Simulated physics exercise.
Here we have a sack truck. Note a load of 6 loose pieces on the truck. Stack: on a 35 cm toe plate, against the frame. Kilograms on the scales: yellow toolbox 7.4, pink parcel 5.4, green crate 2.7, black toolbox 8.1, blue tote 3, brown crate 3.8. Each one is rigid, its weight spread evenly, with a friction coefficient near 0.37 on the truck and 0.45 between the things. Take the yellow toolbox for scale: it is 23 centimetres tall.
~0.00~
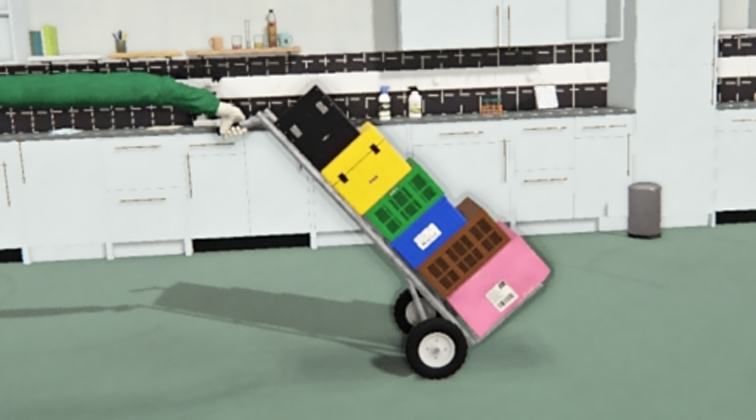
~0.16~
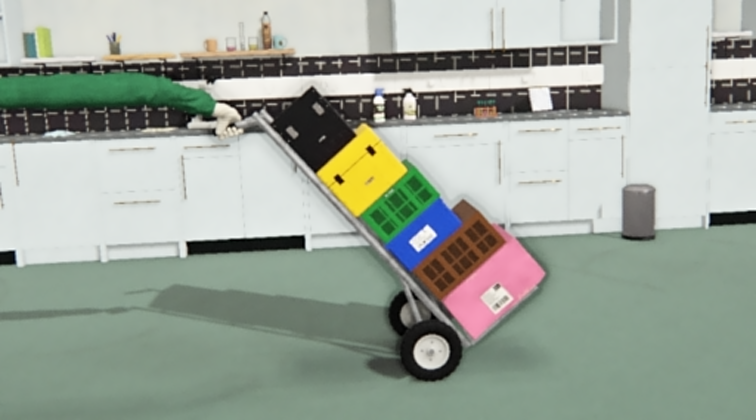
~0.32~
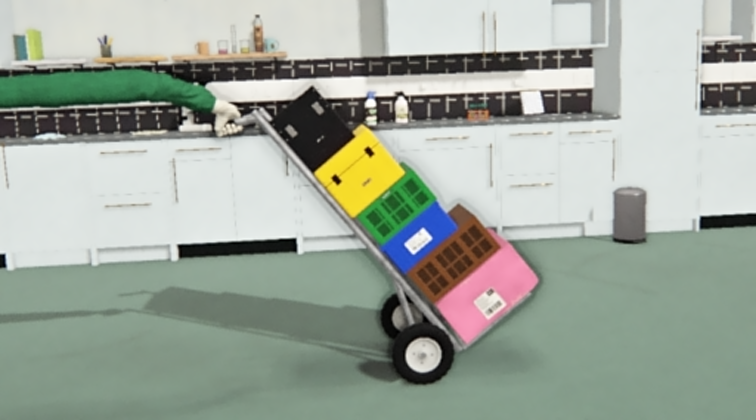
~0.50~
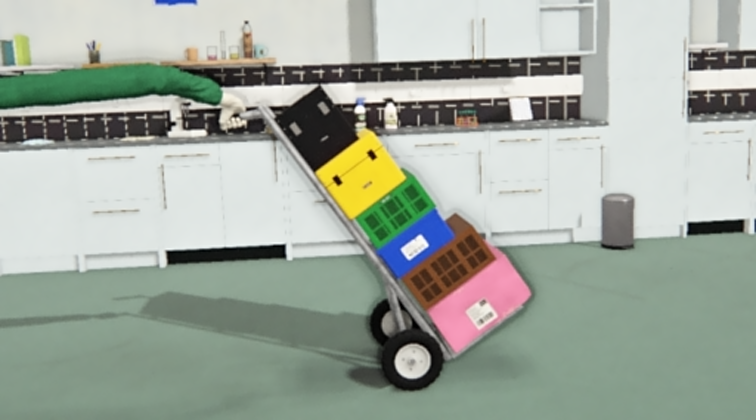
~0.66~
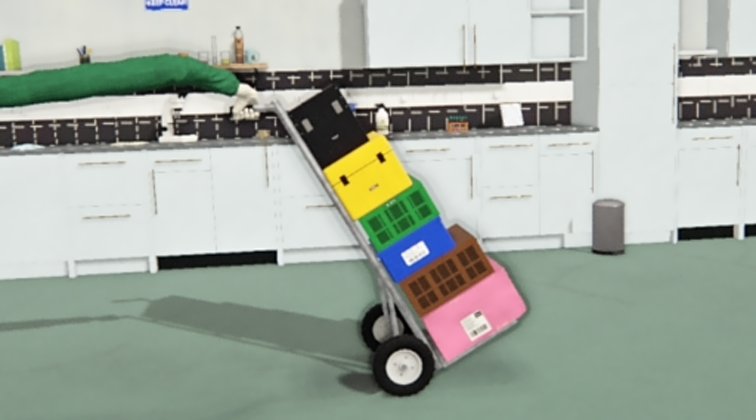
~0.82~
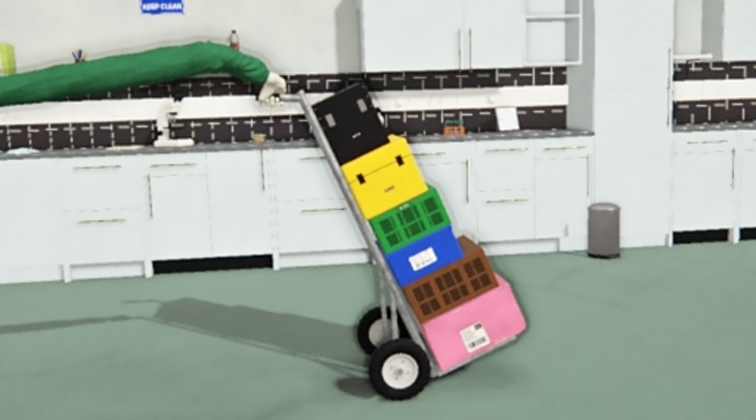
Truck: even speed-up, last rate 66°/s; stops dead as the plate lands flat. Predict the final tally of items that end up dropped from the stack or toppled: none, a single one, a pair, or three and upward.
The load comes through whole.
Around 1.32 s, truck upright; yellow toolbox tipped 3° against what carries it near (461, 181); pink parcel tipped 3° against what carries it near (473, 344); black toolbox tipped 3° against what carries it.
Around 1.42 s, truck upright; yellow toolbox tipped 6° against what carries it near (469, 179); pink parcel tipped 6° against what carries it near (474, 343); black toolbox tipped 6° against what carries it.
Around 1.72 s, truck upright; yellow toolbox tipped 6° against what carries it near (470, 179); pink parcel tipped 6° against what carries it near (474, 342); black toolbox tipped 6° against what carries it.
Around 1.92 s, truck upright.
Finally (2.4 s), all 6 still in place (within 10 cm). In the last view, yellow toolbox near (450, 184), pink parcel near (471, 346).
